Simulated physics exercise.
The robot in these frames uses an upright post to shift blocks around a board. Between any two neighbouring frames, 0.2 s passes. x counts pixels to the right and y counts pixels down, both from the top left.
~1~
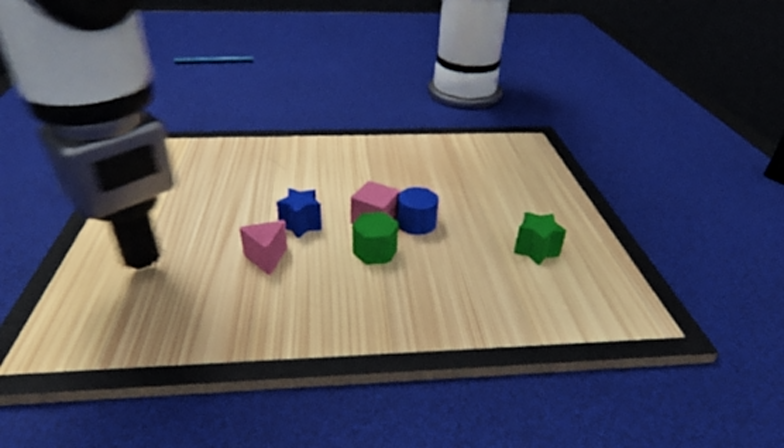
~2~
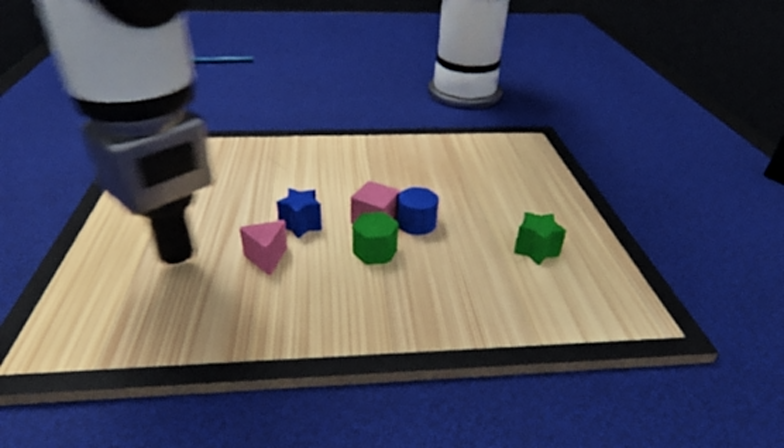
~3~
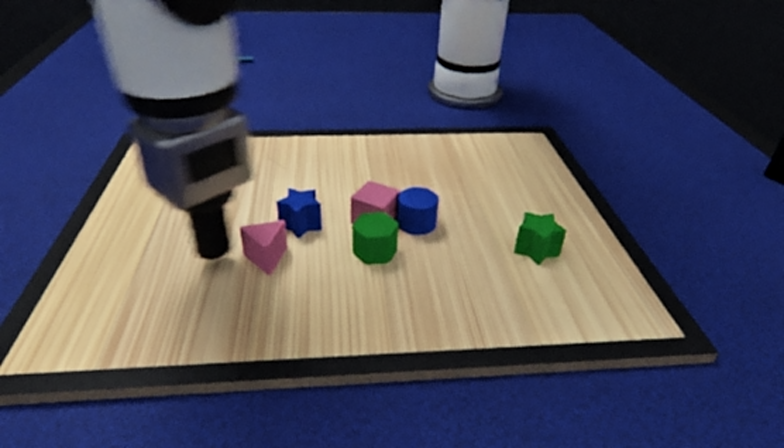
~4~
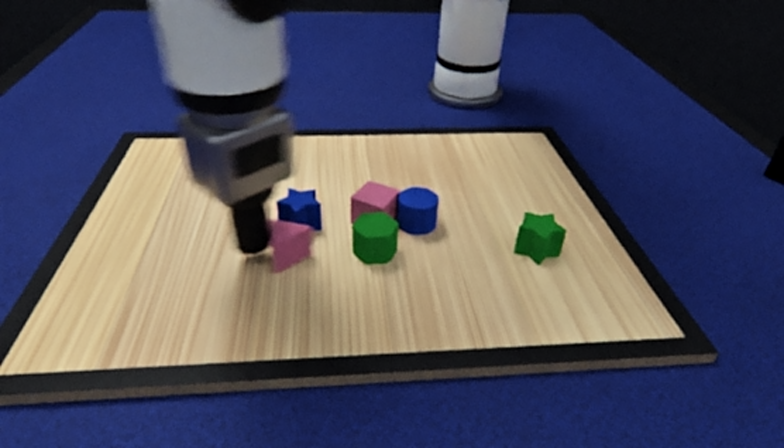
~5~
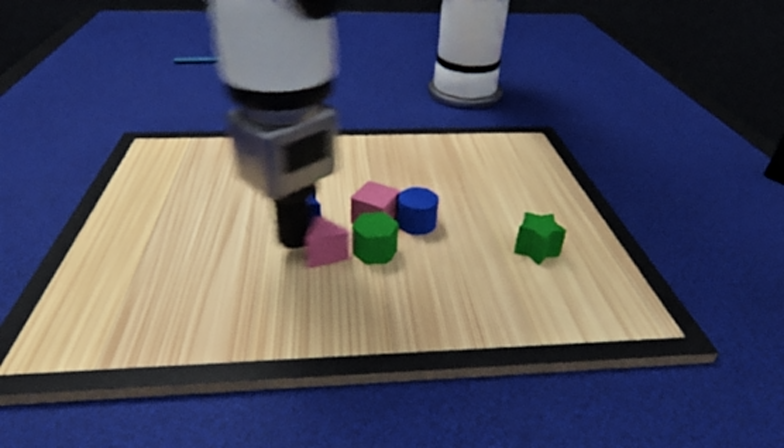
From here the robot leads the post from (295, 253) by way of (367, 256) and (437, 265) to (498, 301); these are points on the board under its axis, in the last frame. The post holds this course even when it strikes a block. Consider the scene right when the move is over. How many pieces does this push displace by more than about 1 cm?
Blocks moved: Two.
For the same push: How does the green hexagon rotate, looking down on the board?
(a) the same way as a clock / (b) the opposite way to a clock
It's b.
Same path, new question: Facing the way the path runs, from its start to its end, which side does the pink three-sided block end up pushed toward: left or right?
Right-hand side.
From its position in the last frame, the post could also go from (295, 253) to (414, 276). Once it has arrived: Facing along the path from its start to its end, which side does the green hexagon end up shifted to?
The shift is leftward.
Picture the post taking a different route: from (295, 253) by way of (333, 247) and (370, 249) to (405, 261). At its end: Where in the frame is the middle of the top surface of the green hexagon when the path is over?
That would be at about pixel (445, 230).
The first path, step by step. One third of the way, post at (368, 241); pink three-sided block at (397, 242); green hexagon at (414, 223), turned 70° anticlockwise.
Two thirds of the way, post at (440, 251); pink three-sided block at (458, 258), turned 65° clockwise; green hexagon at (458, 219).
At the end, post at (501, 286); blue star not moved; pink three-sided block at (508, 298), turned 95° clockwise; green hexagon at (458, 219), turned 145° anticlockwise.
